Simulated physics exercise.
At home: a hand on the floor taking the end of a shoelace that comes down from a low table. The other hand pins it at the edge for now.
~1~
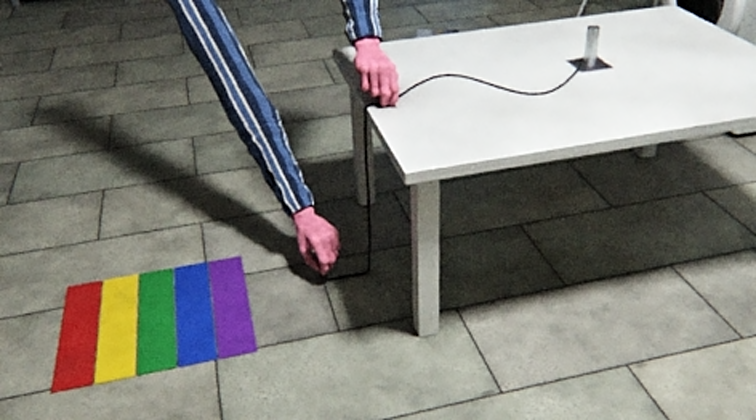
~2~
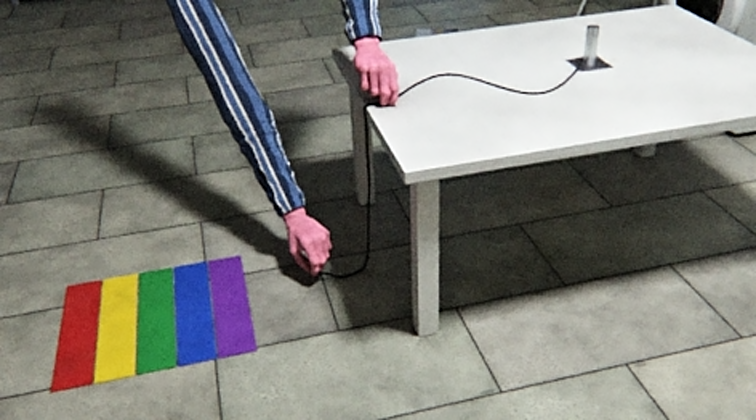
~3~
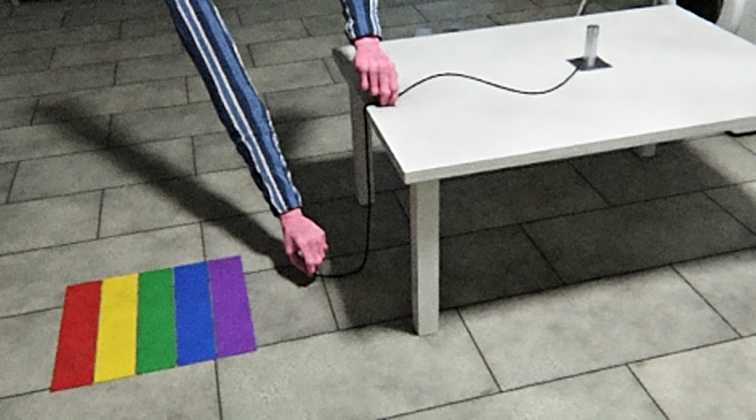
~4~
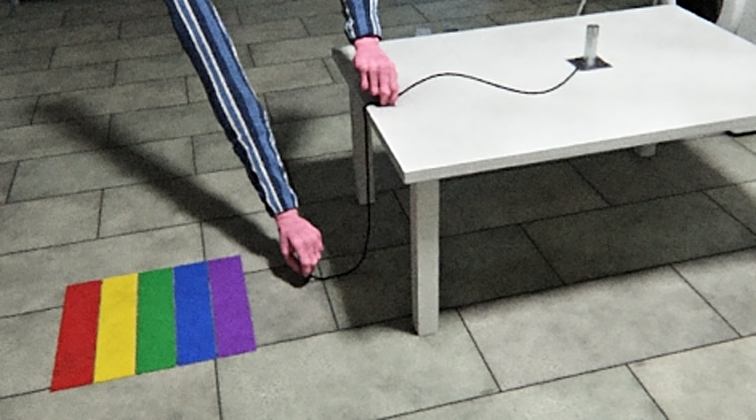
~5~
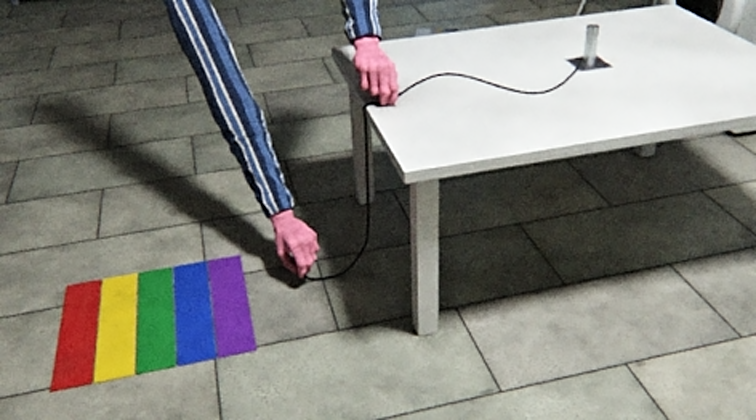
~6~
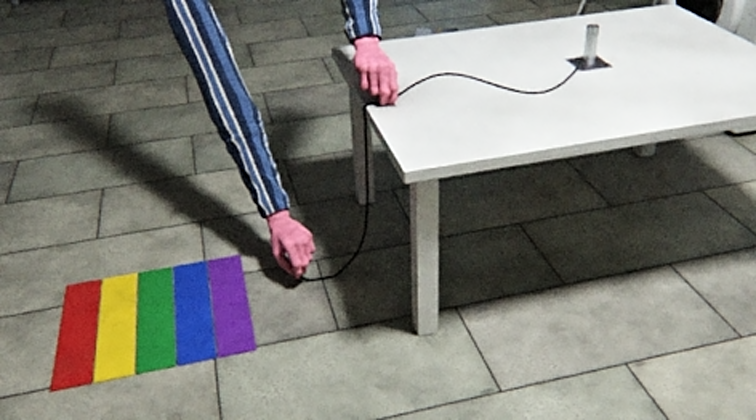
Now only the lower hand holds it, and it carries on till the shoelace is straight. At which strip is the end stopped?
It halts on the yellow strip.
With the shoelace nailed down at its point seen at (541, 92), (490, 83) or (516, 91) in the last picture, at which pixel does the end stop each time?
Try by try, around (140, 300), (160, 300) and (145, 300).
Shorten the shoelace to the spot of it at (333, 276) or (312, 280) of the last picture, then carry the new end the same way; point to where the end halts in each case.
Try by try, around (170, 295) and (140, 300).
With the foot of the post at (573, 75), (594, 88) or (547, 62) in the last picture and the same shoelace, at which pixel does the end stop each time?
Try by try, around (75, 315), (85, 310) and (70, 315).
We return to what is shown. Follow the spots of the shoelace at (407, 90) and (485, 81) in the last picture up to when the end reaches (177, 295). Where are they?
They go to (361, 117) and to (453, 92).
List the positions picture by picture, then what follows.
The first frame shows end (321, 269); purple (236, 335); blue (197, 343); green (157, 351); yellow (116, 359); red (74, 367).
The second frame shows end (312, 271); shoelace through (569, 78) (501, 87) (428, 79) (371, 105) (369, 182) (368, 255).
The third frame shows end (307, 271).
The fourth frame shows end (303, 272); shoelace through (569, 78) (501, 87) (428, 78) (370, 105) (368, 181) (364, 255).
The fifth frame shows end (299, 272).
The sixth frame shows end (295, 273); shoelace through (569, 77) (501, 87) (428, 78) (370, 105) (367, 181) (355, 256).
Early on, end near (177, 295); over blue.
Midway, end near (136, 302); over green.
At the end of the slack, end near (112, 307); over yellow. Over yellow.
